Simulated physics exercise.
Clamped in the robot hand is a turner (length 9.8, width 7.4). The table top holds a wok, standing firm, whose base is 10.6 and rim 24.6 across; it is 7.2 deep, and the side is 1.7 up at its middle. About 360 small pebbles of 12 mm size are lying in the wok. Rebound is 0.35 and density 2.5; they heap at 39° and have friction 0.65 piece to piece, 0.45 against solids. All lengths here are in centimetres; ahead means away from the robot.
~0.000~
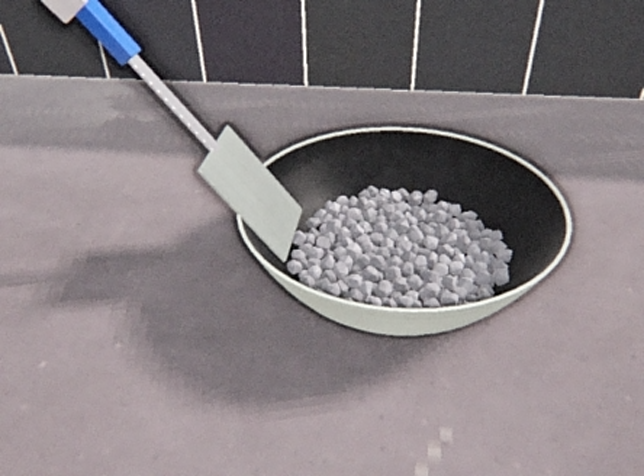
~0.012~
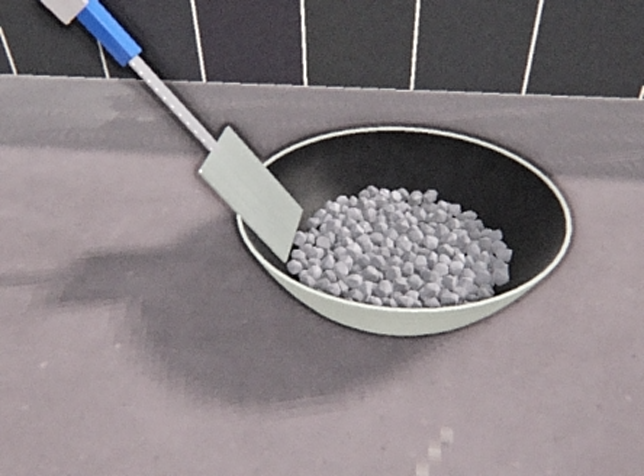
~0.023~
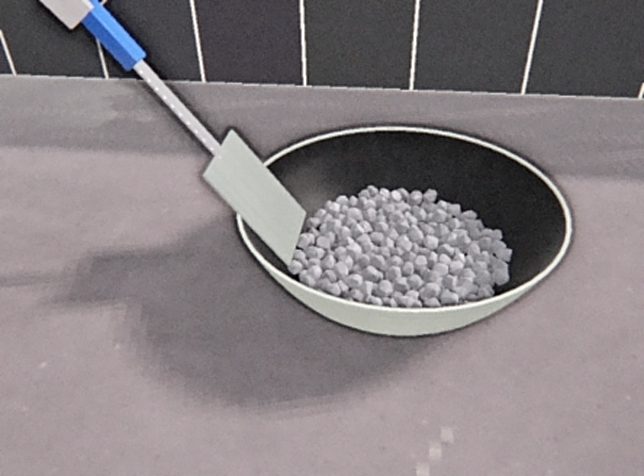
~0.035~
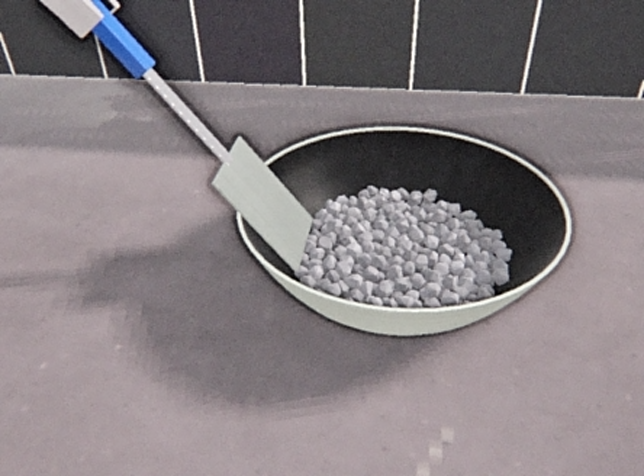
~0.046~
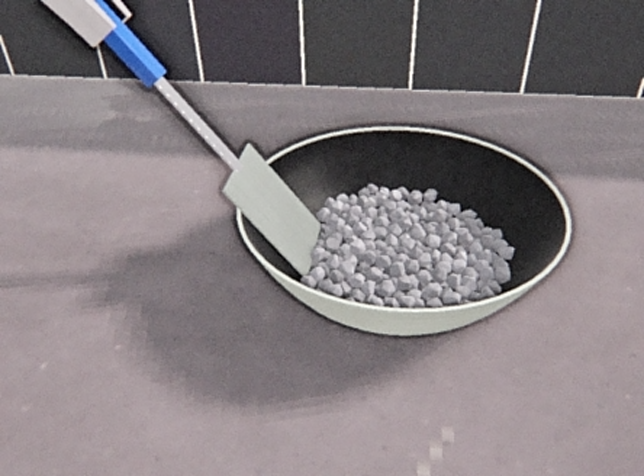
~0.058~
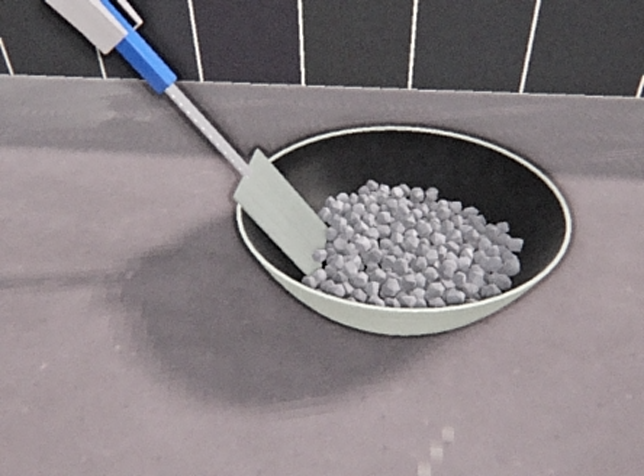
A turner with a blue-banded handle sliding slightly right and down inside a wok, nudging a heap of small grey pebbles rightward.
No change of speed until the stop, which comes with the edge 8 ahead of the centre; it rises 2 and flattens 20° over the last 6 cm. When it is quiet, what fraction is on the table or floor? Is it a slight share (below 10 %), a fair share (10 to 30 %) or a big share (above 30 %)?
It is a fair share.
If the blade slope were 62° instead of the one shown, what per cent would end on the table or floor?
In that case around 30 per cent.
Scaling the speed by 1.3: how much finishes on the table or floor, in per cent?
The share would be near 25 in a hundred.
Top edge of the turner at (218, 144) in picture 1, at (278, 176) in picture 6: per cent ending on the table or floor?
Roughly 45 percent ends up there.
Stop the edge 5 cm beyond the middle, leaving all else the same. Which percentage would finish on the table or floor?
Result: Approx. 0 %.
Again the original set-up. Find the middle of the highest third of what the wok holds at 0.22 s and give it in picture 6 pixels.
Roughly pixel (505, 224).
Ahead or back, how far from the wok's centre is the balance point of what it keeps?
I'd say close to 4.0 cm toward the front.
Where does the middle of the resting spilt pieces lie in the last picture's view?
In the last view, it's around (607, 288).
After 0.14 s, sloping 53°, highest piece 8 above the table; 362 in the wok.
After 0.22 s, sloping 46°, highest piece 9 above the table; 361 in the wok, 1 on the blade or in flight.
After 0.46 s, sloping 33°, highest piece 9 above the table; 296 in the wok, 37 on the table or floor, 29 on the blade or in flight.
After 1.51 s, sloping 33°, highest piece 8 above the table; 295 in the wok, 67 on the table or floor.
At rest, 295 in the wok, 67 on the table or floor. That is 19 % on the table or floor.
